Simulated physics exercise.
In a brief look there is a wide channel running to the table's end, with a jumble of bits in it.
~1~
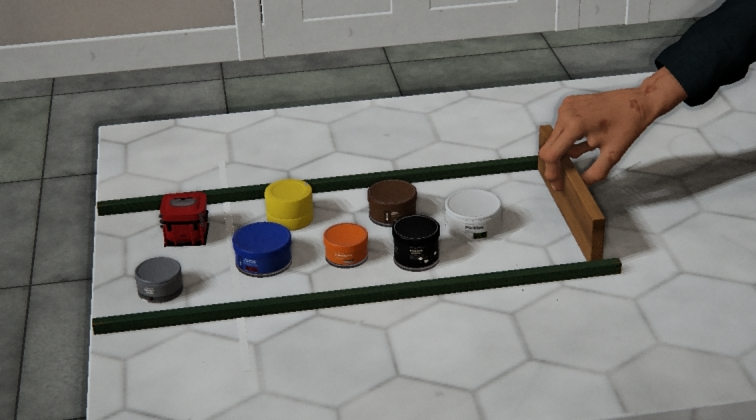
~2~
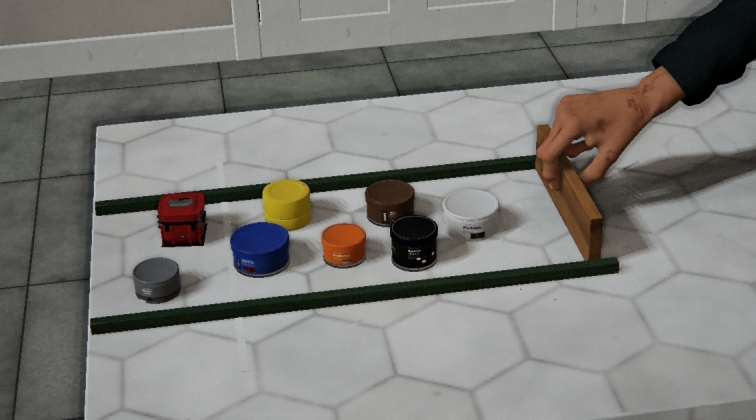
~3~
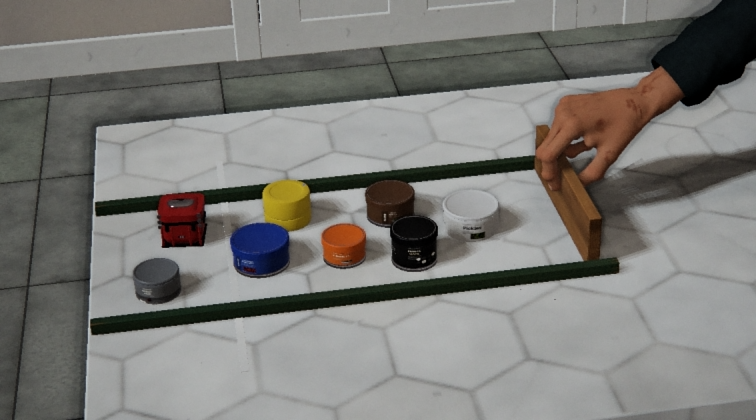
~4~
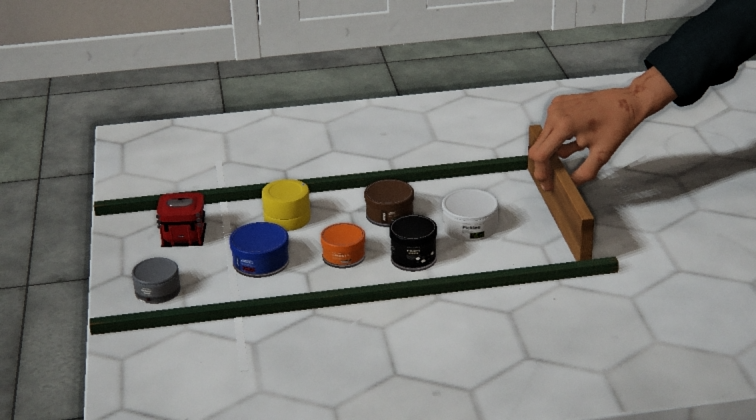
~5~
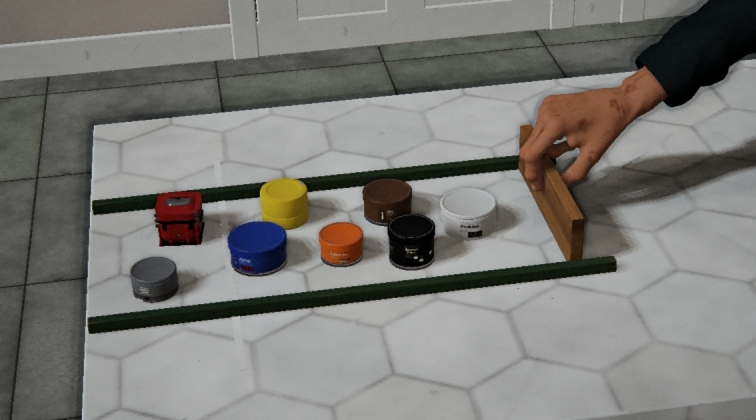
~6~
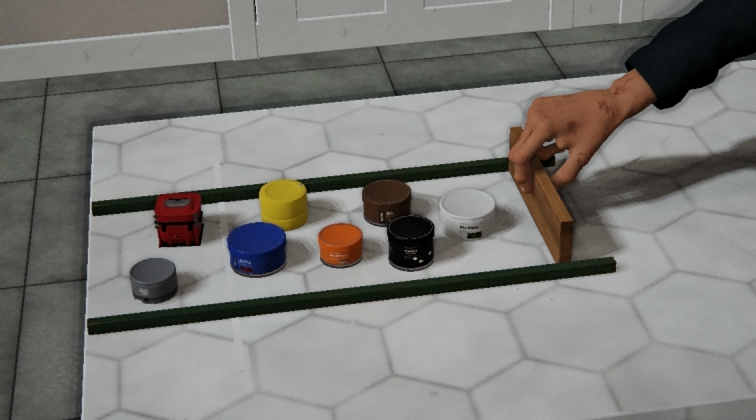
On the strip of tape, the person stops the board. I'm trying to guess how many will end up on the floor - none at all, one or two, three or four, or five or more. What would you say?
I'd say none at all.
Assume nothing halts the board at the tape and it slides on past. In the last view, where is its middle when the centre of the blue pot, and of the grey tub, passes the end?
Blue pot over the end: About (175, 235). Grey tub over the end: About (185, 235).
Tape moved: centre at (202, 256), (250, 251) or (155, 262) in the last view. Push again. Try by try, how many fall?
Going through them in order, you'd see 0, 0 and 4.
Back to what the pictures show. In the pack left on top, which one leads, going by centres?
It is the red case.
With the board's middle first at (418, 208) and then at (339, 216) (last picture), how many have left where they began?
3 and 6.
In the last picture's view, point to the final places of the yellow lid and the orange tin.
Near (151, 212) and (171, 272).
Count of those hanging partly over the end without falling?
Looks like 1 of them.
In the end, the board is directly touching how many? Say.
The count comes out at 3.
A little later, none off yet; grey tub at rest near (154, 281); red case at rest near (179, 219); blue pot at rest near (257, 250).
Next, none off yet; grey tub at rest near (154, 281); red case at rest near (179, 219); blue pot shifted about its own width near (218, 249).
When it is over, the number that fall off is zero.
